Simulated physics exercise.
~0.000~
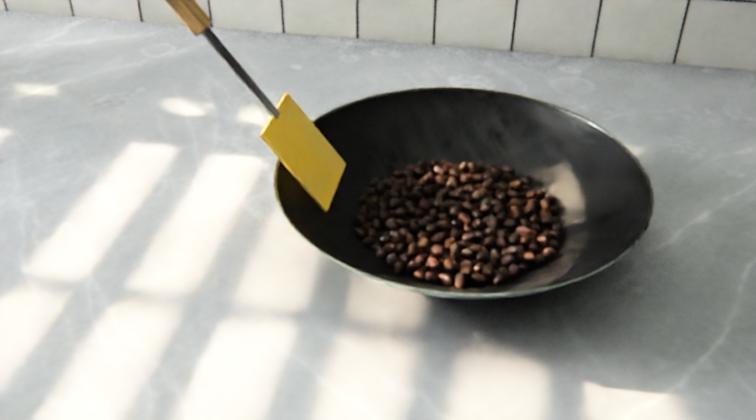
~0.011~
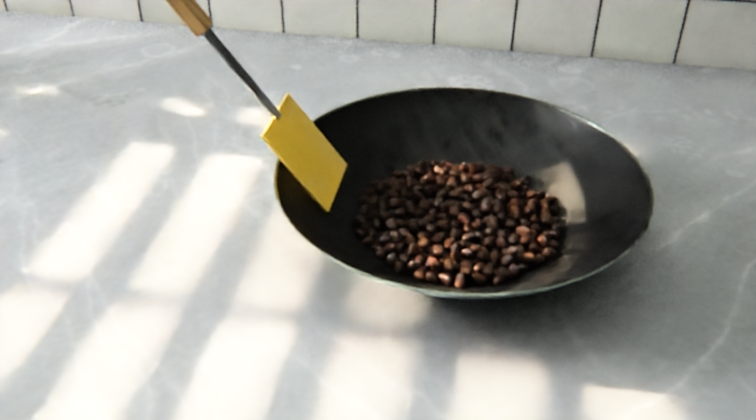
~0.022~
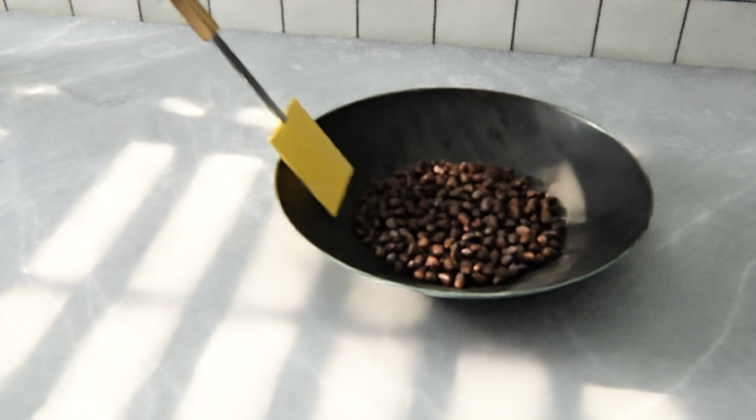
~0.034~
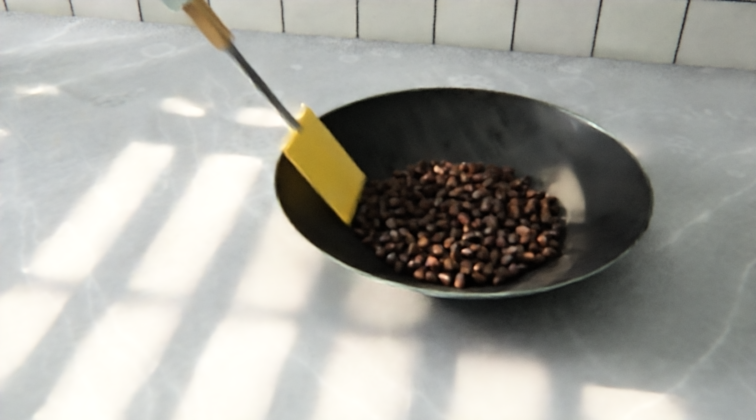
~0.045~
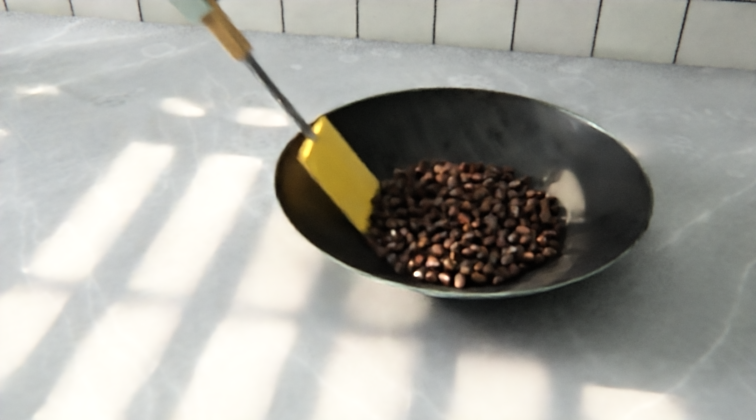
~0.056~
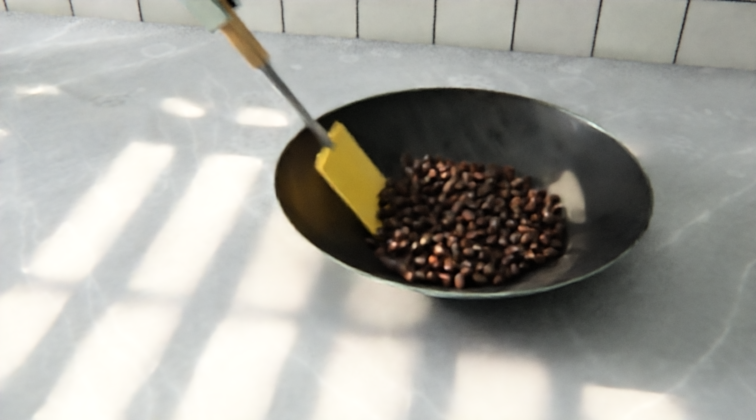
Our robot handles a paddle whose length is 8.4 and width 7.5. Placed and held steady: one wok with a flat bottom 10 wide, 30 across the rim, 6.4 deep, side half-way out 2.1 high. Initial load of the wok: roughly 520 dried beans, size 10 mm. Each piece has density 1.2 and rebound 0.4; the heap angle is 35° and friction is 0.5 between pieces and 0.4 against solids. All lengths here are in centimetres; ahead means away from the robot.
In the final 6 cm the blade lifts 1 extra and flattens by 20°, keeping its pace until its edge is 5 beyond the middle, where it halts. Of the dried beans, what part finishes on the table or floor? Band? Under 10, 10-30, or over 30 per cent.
Under 10 per cent.
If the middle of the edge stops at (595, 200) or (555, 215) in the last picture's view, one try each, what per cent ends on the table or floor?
Close to 50 and close to 25 per cent, respectively.
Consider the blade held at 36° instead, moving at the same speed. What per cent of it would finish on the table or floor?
Result, estimated: 5 %.
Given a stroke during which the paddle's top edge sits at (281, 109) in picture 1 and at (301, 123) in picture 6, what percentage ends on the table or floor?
Close to 0 in a hundred.
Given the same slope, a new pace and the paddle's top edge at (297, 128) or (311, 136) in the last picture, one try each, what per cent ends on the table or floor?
0 % and 0 %.
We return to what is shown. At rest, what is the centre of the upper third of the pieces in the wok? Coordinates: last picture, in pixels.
Approximately at pixel (581, 204).
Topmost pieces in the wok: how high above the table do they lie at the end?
Height at rest: Roughly 6.5 cm.
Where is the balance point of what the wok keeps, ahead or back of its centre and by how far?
The balance point lies close to 5.5 cm ahead.
After 0.08 s, sloping 53°, highest piece 5 above the table; 517 in the wok.
After 0.11 s, sloping 47°, highest piece 7 above the table; 517 in the wok.
After 0.32 s, sloping 33°, highest piece 7 above the table; 499 in the wok, 18 on the table or floor.
After 1.37 s, sloping 33°, highest piece 6 above the table; 499 in the wok, 18 on the table or floor.
At rest, 499 in the wok, 18 on the table or floor. That is 3 % on the table or floor.
